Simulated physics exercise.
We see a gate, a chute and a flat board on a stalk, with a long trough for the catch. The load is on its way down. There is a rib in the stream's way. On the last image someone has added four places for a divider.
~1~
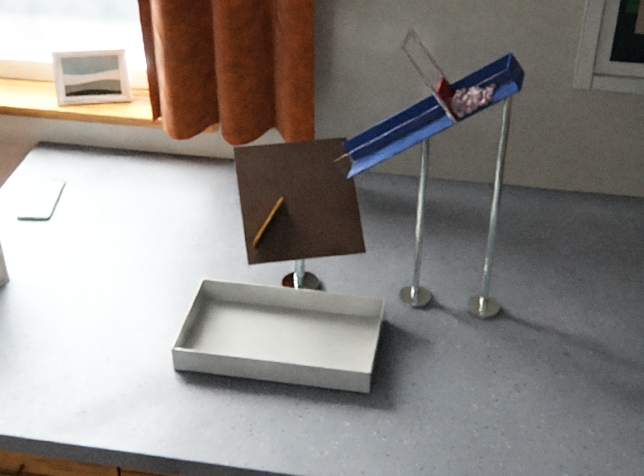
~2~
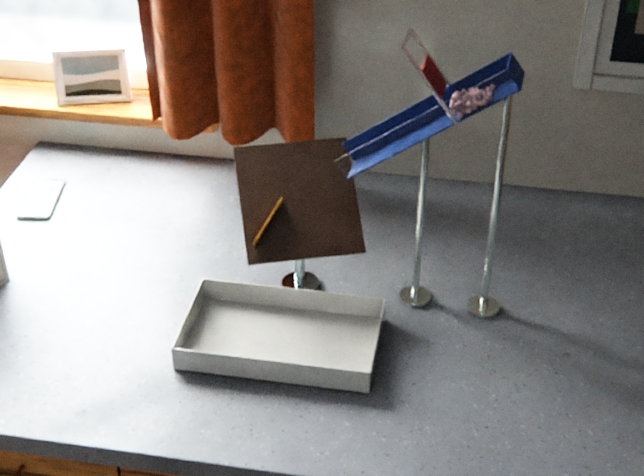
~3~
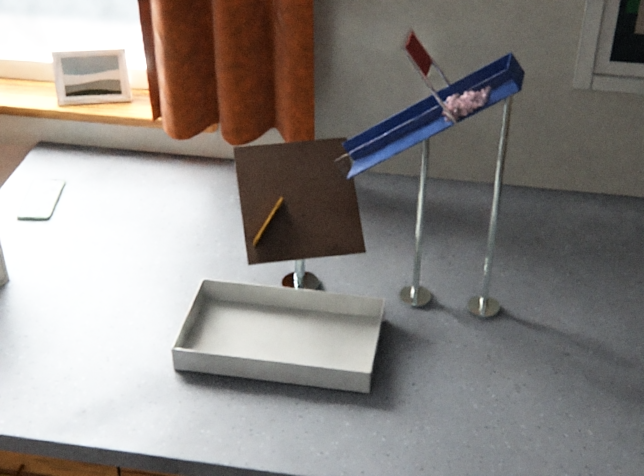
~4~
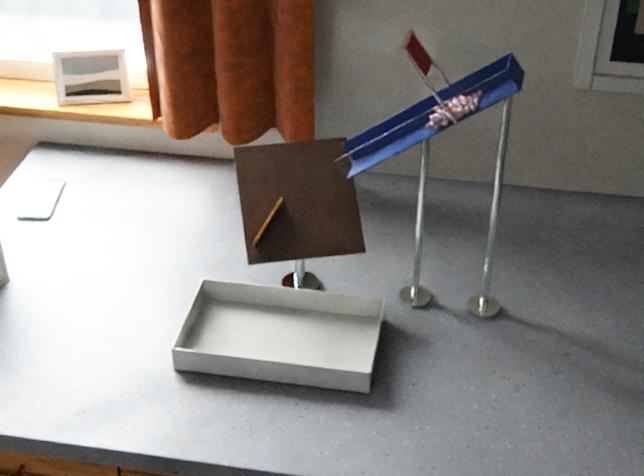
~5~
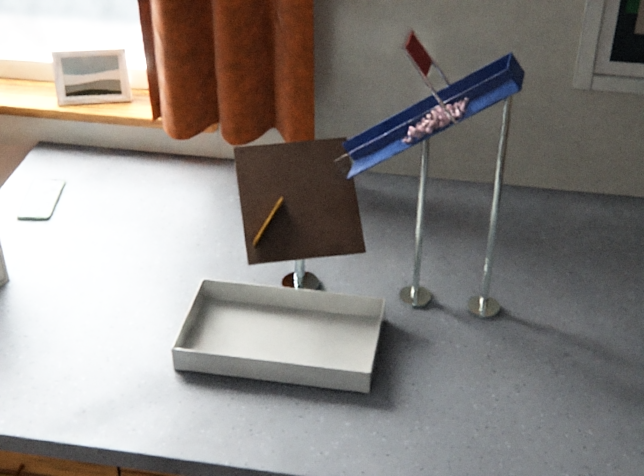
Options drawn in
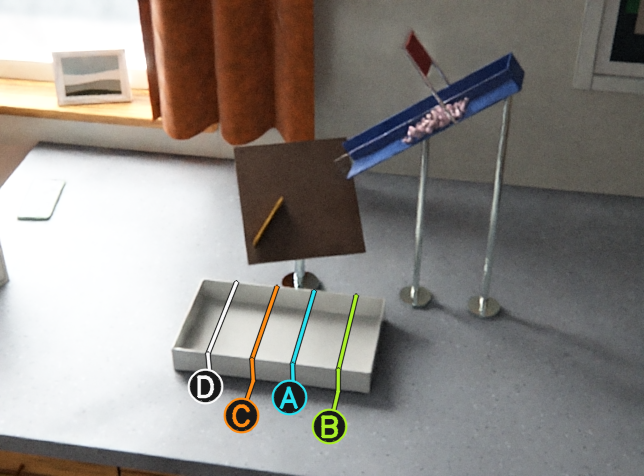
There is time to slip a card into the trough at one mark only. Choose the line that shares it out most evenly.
The answer is line C.
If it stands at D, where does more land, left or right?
More lands on the right.
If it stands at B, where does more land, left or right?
Left.
On the marked copy, line A crosses the front rim at (292, 363); line B crosses the front rim at (338, 368); line C crosses the front rim at (252, 358); line D crosses the front rim at (208, 353).
If A is chosen, of what is caught, the bulk on the left of the divider, a small share on the right.
If B is chosen, of what is caught, all but a few on the left of the divider, a small share on the right.
If C is chosen, of what is caught, close to two thirds on the left of the divider, close to a third on the right.
If D is chosen, of what is caught, a small share on the left of the divider, all but a few on the right.
